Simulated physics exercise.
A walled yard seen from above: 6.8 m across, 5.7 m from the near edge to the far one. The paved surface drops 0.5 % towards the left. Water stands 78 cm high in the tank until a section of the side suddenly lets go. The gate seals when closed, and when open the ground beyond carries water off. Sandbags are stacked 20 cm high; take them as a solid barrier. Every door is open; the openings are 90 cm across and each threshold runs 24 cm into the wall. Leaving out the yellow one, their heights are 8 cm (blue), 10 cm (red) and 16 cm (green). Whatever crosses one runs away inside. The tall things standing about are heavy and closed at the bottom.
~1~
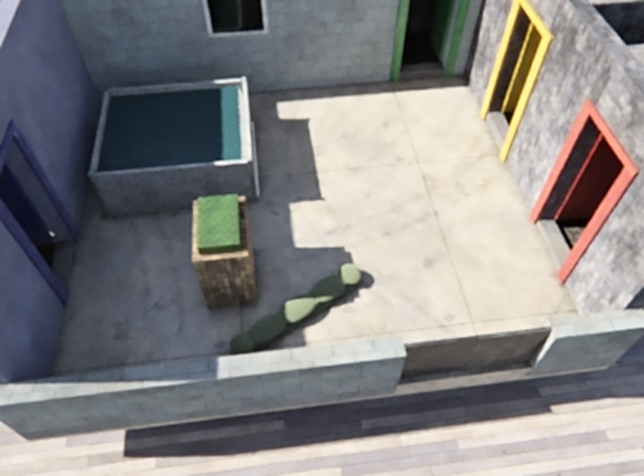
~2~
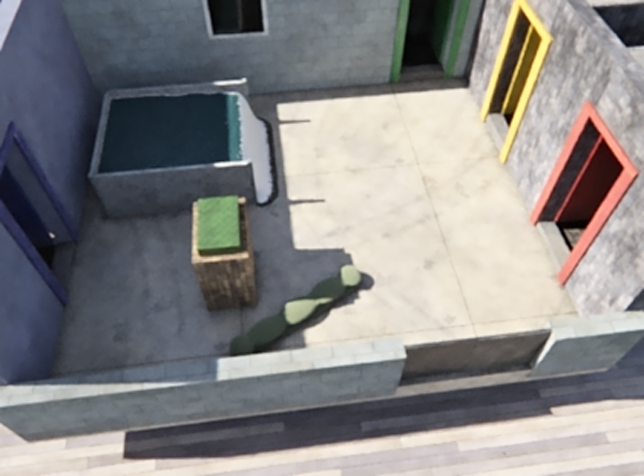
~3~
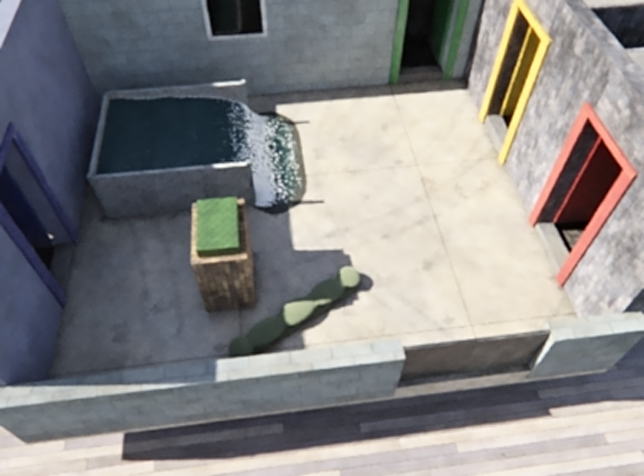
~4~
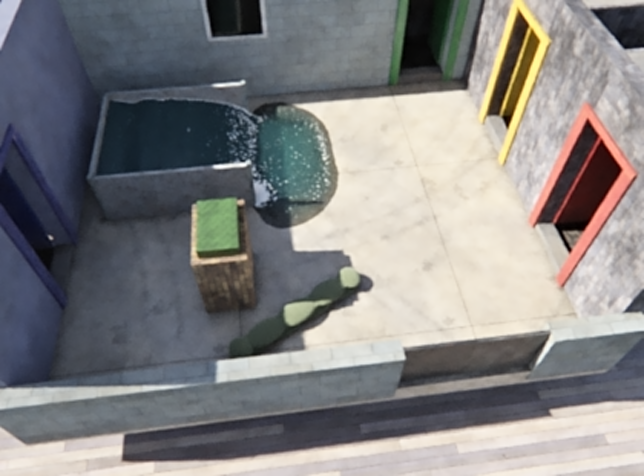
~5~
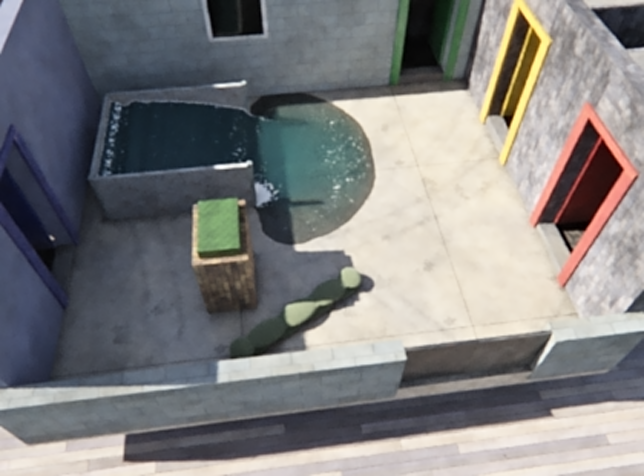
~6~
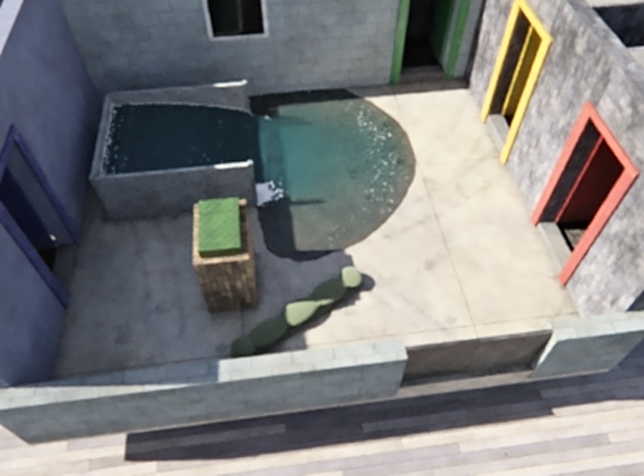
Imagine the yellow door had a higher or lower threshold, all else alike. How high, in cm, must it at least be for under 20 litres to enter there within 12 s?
About 28 cm.
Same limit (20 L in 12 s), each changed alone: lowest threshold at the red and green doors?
About 14.0 cm at red and 25 cm at green.
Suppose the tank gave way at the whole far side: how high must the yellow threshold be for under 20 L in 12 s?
Some 15 cm.
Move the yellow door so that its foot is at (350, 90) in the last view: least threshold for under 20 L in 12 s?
Roughly 13.5 cm.
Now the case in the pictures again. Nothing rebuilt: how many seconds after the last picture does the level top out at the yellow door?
At about 1.4 s.
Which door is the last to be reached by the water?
Last comes the blue one.
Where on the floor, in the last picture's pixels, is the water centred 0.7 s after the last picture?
At about (264, 162).
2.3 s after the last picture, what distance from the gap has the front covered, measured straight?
Some 5.6 m out.
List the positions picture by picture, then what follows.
In the first frame, the tank at (175, 127) is whole and still, 78 cm deep; the yellow door at (510, 89) is dry.
In the second frame, the gap is at (249, 146), the front 0.3 m out at (273, 177); the back of the tank holds 78 cm.
In the third frame, water pours out at (248, 150) and has run 0.8 m, to (302, 181); about 13 cm deep outside, 78 cm at the back.
In the fourth frame, the gap is at (248, 152), the front 1.3 m out at (332, 184); the back of the tank holds 77 cm.
In the fifth frame, the gap is at (249, 153), the front 2.0 m out at (370, 167); the back of the tank holds 69 cm.
In the sixth frame, the gap is at (250, 153), the front 2.6 m out at (411, 165); the back of the tank holds 65 cm; 1.6 m in a straight line remain to the yellow door at (510, 91).
Then, 0.7 s after the last picture water covers 50 % of the floor, deepest (32 cm) near (259, 183); 9 cm at the yellow door, 9 litres in over its 18 cm threshold.
Then, 2.3 s after the last picture water covers 60 % of the floor, deepest (36 cm) near (585, 345); 29 cm at the yellow door, 115 litres in over its 18 cm threshold.
Then, 11.3 s after the last picture water covers 95 % of the floor, deepest (14 cm) near (185, 396); 7 cm at the yellow door, 145 litres in over its 18 cm threshold.
At the yellow door as built, the water peaked near 32 cm, 1.3 s after the last picture.
With a threshold of 25.5 cm, 38 litres would have come in within the 12 s; with 30 cm, 9 litres. So under 20 litres takes about 28 cm.
